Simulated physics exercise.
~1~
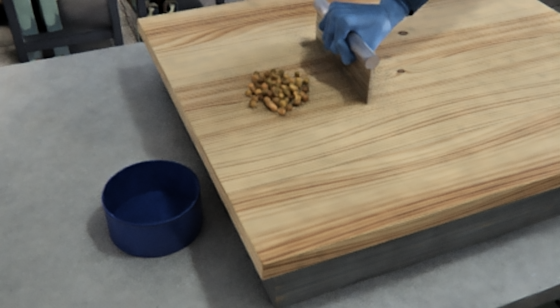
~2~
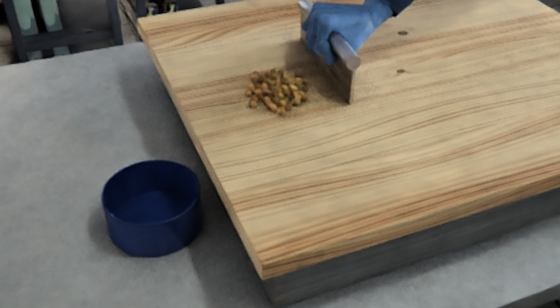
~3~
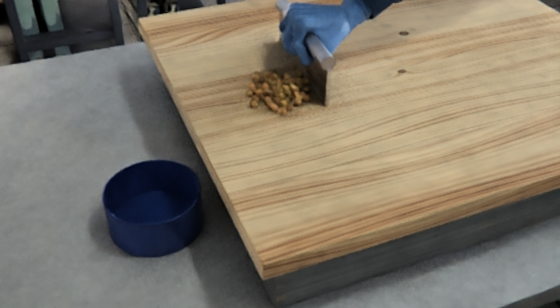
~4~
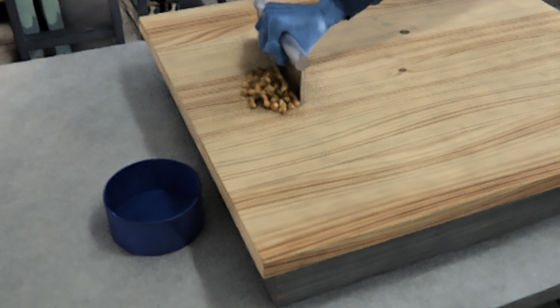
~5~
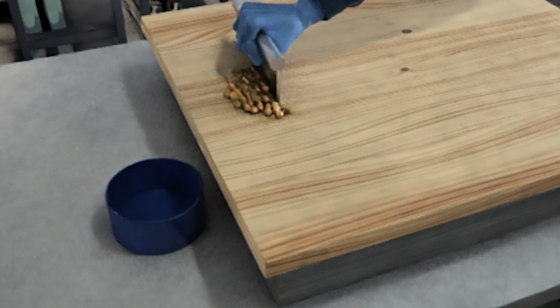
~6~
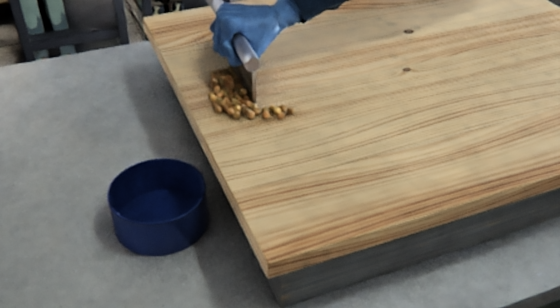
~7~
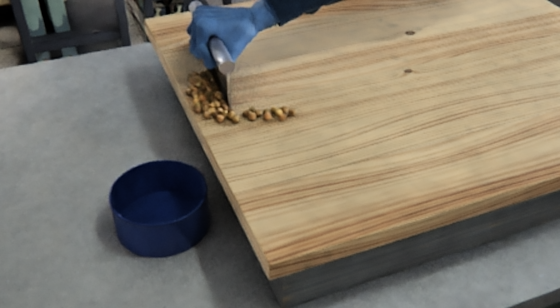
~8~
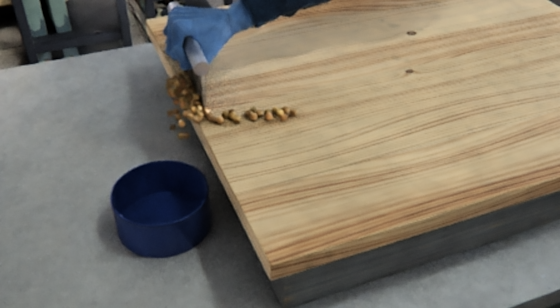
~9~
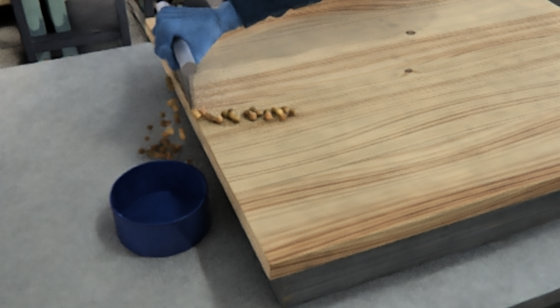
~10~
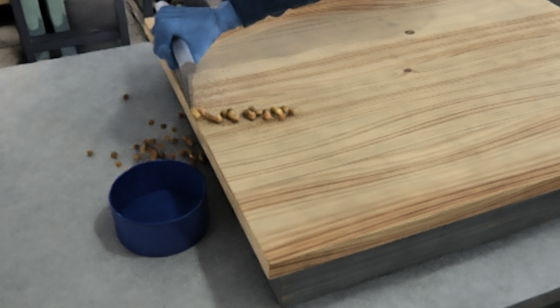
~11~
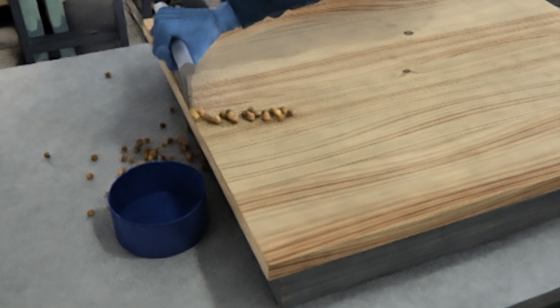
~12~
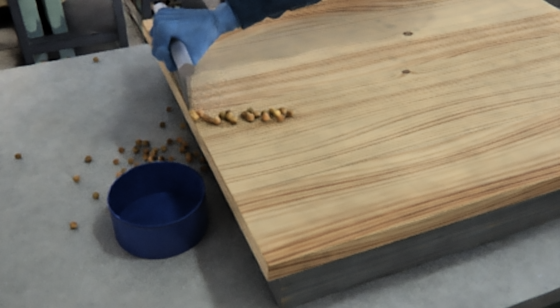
Gloved hand scraping wooden beads leftward across a board, most spilling onto the grey table behind an empty blue pot, some remaining.
